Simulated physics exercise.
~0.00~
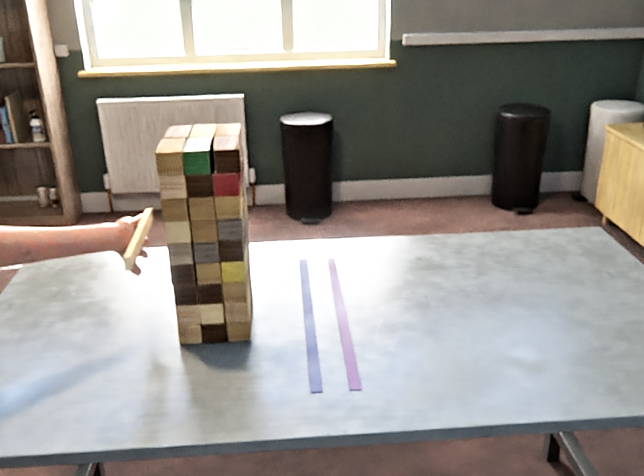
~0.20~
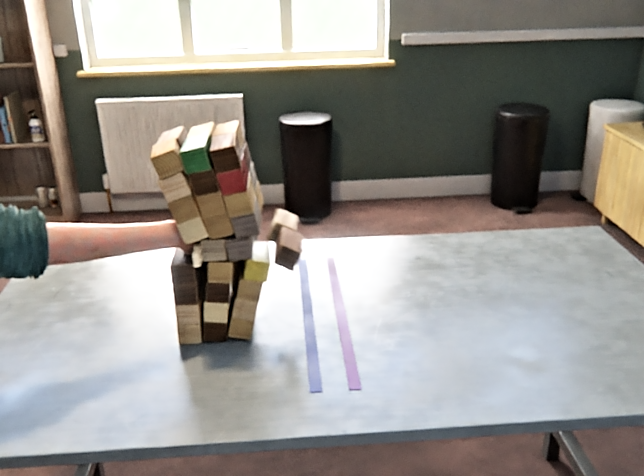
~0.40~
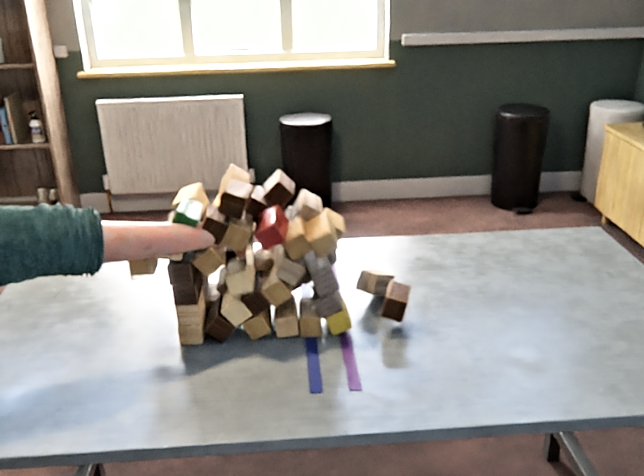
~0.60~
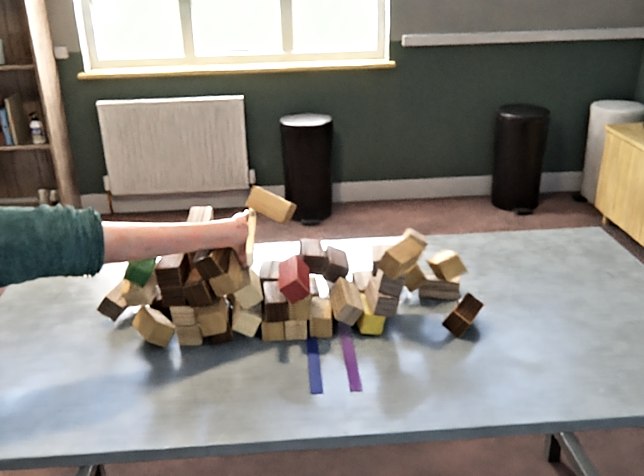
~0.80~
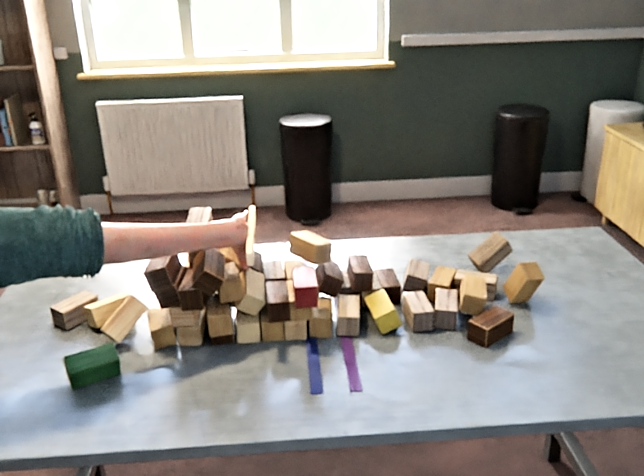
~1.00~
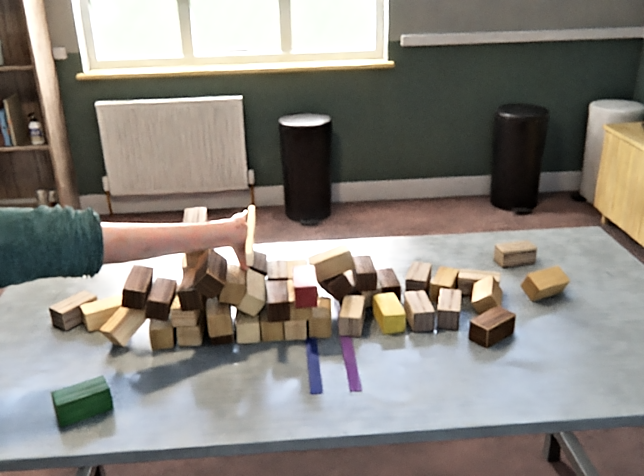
An arm in a green sleeve pushed a strip of wood into a tower of wooden blocks, which buckled to the right and collapsed into a long, low heap across the table, while the green block tumbled down to the front left.
